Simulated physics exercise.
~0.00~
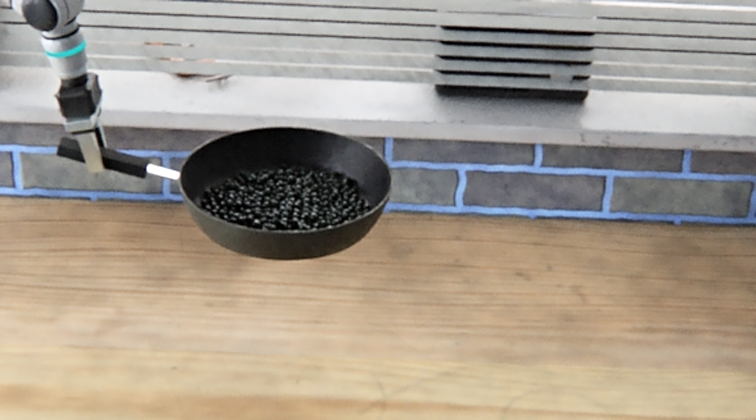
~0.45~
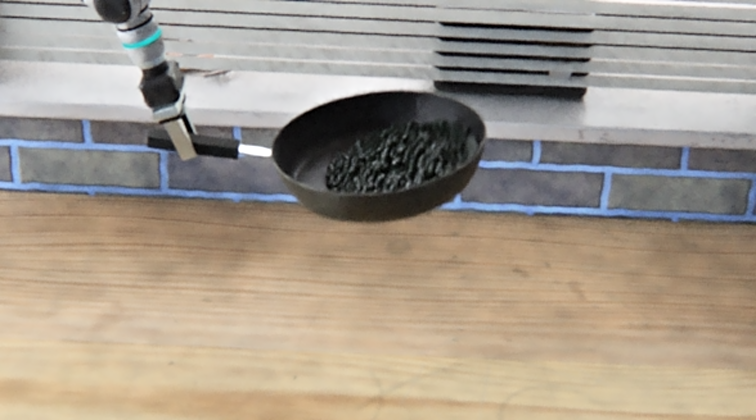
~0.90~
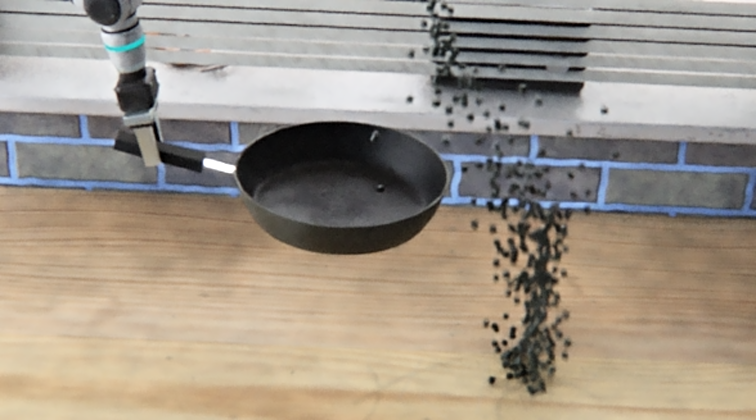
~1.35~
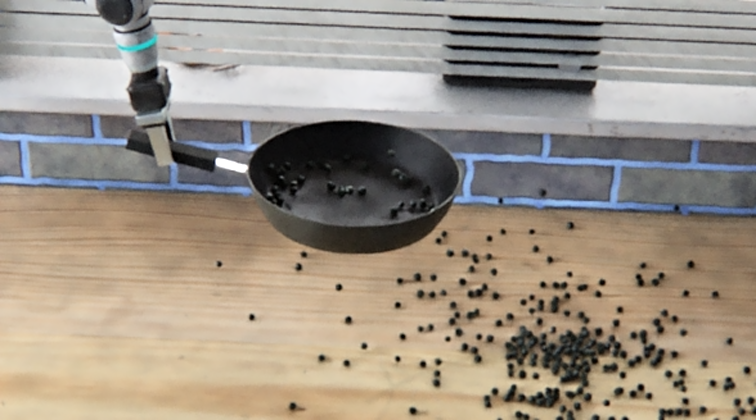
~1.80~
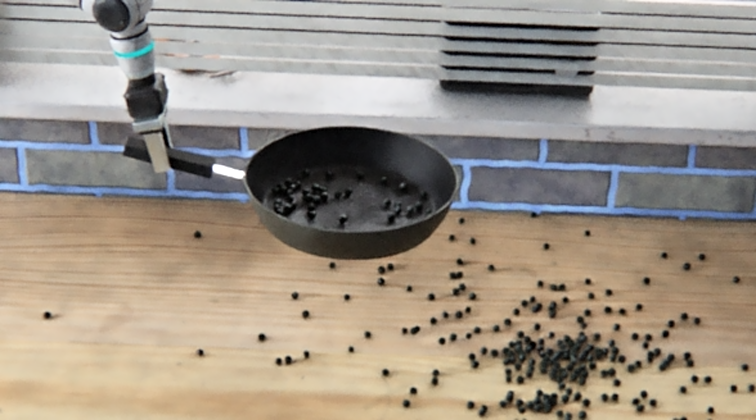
To begin with, a robot gripper holds a dark frying pan full of small black beads above a wooden surface, in front of a blue-lined brick wall. The arm swings the pan to the right and upward, tilting it so the beads gather toward one side. Next the pan moves back left and down to level, while nearly all the beads fly out and pour down in a stream to its right. They hit the wood and scatter, and some drop back into the pan. Finally the pan stays still with a small portion inside, while most beads lie strewn across the surface.
